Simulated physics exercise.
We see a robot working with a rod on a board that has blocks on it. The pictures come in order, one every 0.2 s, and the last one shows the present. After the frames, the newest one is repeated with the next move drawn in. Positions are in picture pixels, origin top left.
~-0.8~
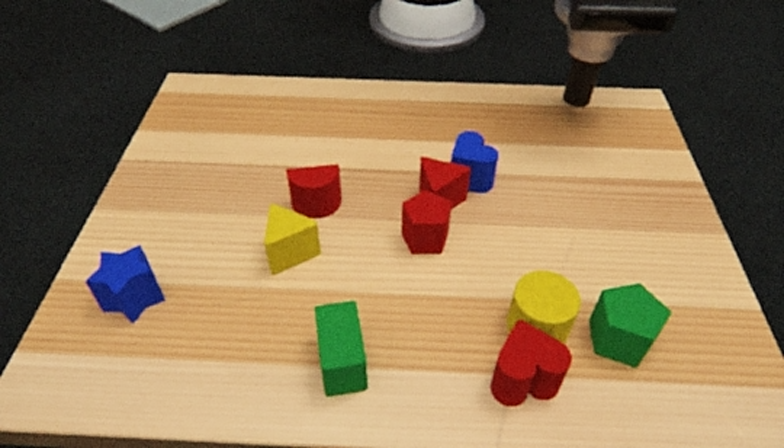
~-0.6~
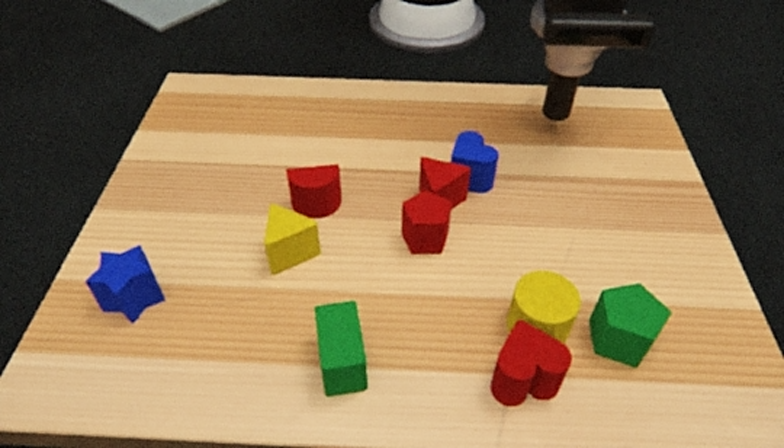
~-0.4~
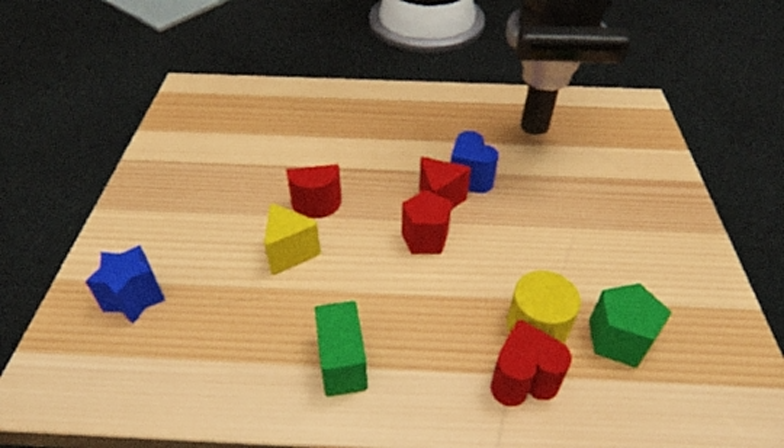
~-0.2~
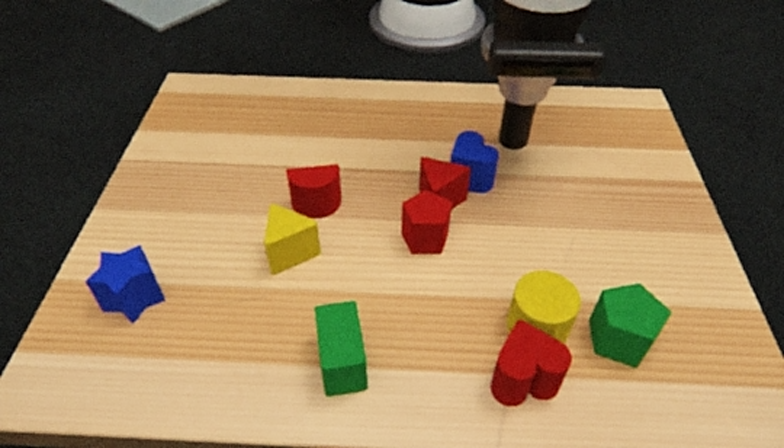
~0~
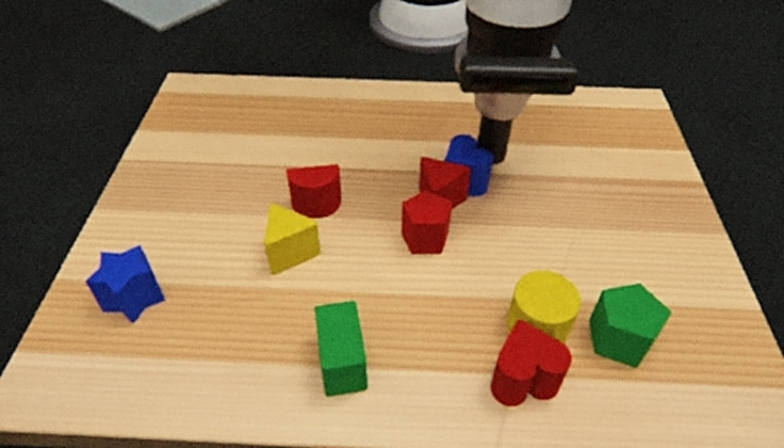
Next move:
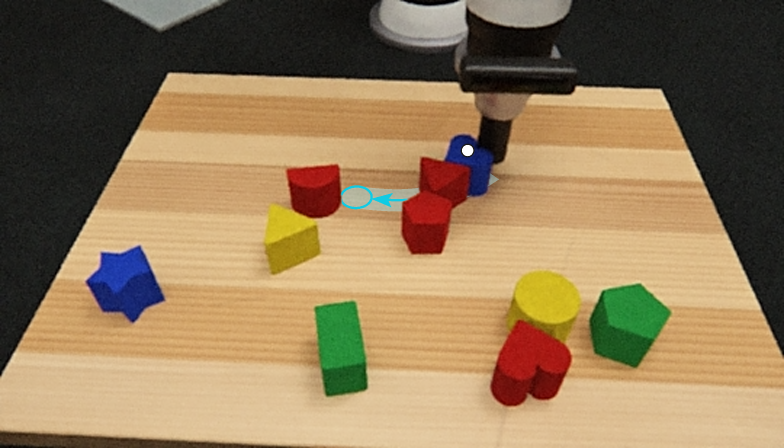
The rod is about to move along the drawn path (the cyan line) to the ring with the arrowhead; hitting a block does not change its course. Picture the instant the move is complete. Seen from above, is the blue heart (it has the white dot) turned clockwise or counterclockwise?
It is turned anticlockwise.
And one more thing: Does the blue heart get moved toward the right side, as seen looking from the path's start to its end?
No - that is not the case.
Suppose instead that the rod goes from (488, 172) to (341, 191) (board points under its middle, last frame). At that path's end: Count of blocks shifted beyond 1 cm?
It should be three or more, as far as I can tell.
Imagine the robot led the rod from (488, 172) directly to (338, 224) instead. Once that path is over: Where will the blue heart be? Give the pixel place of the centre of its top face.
It sits at (305, 206).
The drawn path runs from (488, 172) through (452, 191) and (405, 200) to (356, 197); the dot is on the blue heart.
The first path, step by step. One third of the way, rod at (453, 175); red pentagon at (413, 222), turned 55° anticlockwise; red three-sided block at (402, 189); blue heart at (427, 169).
Two thirds of the way, rod at (406, 184); red pentagon at (413, 222), turned 60° anticlockwise; red three-sided block at (371, 206); blue heart at (378, 180).
At the end, rod at (355, 181); yellow three-sided block not moved; red D-shaped block at (288, 178); red pentagon at (413, 222), turned 60° anticlockwise; red three-sided block at (362, 211), turned 25° anticlockwise; blue heart at (338, 185), turned 30° anticlockwise.
